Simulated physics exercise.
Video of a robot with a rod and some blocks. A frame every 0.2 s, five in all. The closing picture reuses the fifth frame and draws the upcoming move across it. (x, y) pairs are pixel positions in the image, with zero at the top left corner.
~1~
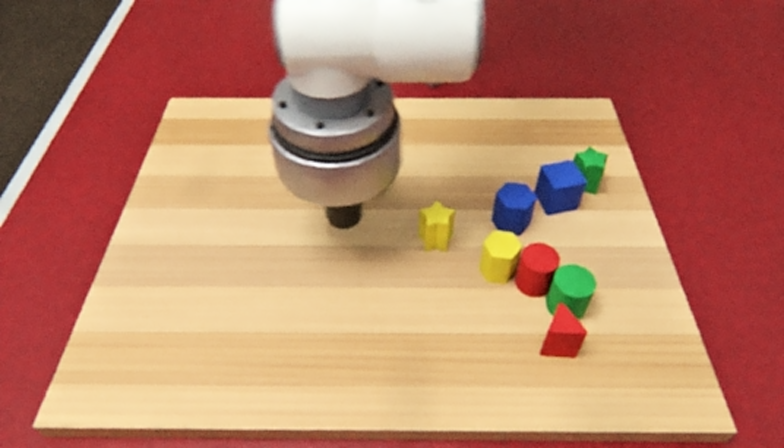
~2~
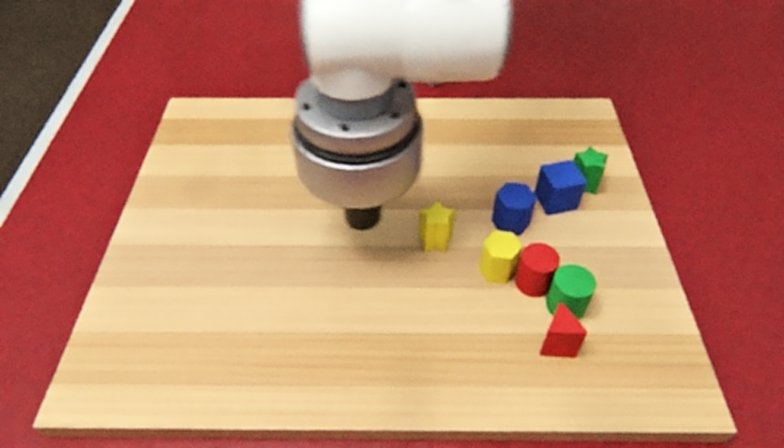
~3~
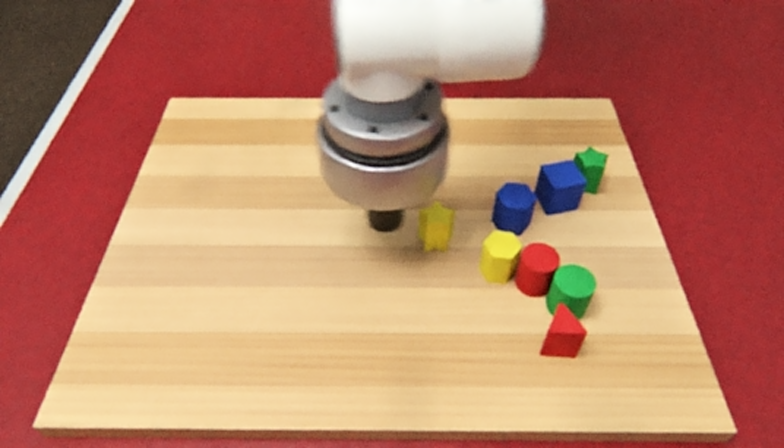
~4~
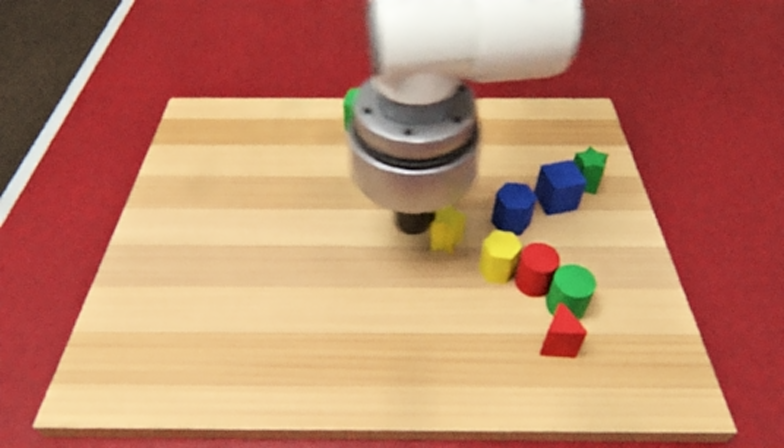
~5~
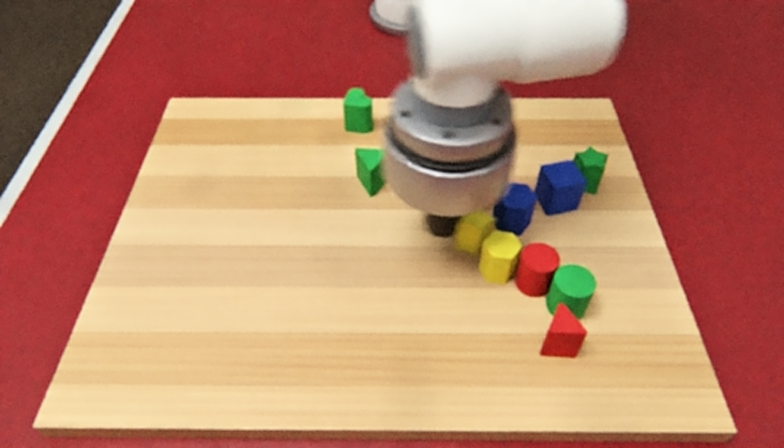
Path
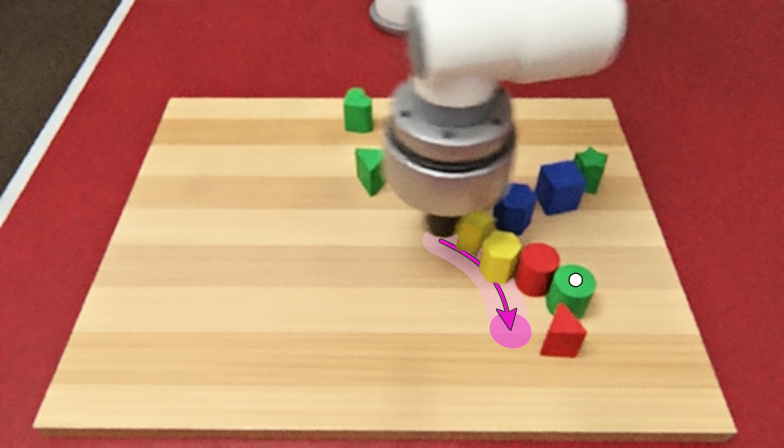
On a wooden board over a red surface, a robot arm with a dark rod moves right toward a yellow star block, then pushes it a short way right, close to the yellow and blue hexagonal blocks, while the other blocks stay still.
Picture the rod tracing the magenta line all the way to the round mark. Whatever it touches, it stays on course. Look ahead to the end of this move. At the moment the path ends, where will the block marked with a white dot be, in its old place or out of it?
By the last moment of the path, the block marked with a white dot has shifted.
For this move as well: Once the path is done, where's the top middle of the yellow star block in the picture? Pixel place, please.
Its top centre lands on (506, 221).
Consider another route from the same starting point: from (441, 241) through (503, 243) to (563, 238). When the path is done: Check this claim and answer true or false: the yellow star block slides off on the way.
This is false.
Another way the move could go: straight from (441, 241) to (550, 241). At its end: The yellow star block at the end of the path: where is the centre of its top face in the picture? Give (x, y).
My best guess is (591, 222).
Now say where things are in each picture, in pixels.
In the first picture, rod's lower end (344, 216); yellow star block (437, 214); yellow hexagonal block (503, 244); blue hexagonal block (517, 195); red circular block (541, 257); green circular block (576, 280).
In the second picture, rod (363, 217); blocks still.
In the third picture, rod (386, 219); blocks still.
In the fourth picture, rod (412, 221); yellow star block (447, 215).
In the fifth picture, rod (442, 224); yellow star block (475, 216); yellow hexagonal block (503, 244); blue hexagonal block (517, 195); red circular block (541, 257); green circular block (576, 280).
Drawn move, from (441, 241) through (476, 261) and (500, 292) to (511, 330); the dot is on the green circular block.
On the path given first. One third of the way, rod (479, 245); yellow star block (504, 220), turned 45° anticlockwise; yellow hexagonal block (516, 250), turned 35° clockwise; red circular block (551, 264); green circular block (587, 285).
Two thirds of the way, rod (504, 276); yellow star block (506, 221), turned 55° anticlockwise; yellow hexagonal block (546, 280), turned 25° clockwise; red circular block (583, 278); green circular block (623, 297).
At the end, rod (515, 314); yellow star block (506, 221), turned 55° anticlockwise; yellow hexagonal block (557, 294), turned 30° anticlockwise; blue hexagonal block still; red circular block (587, 277); green circular block (627, 297).
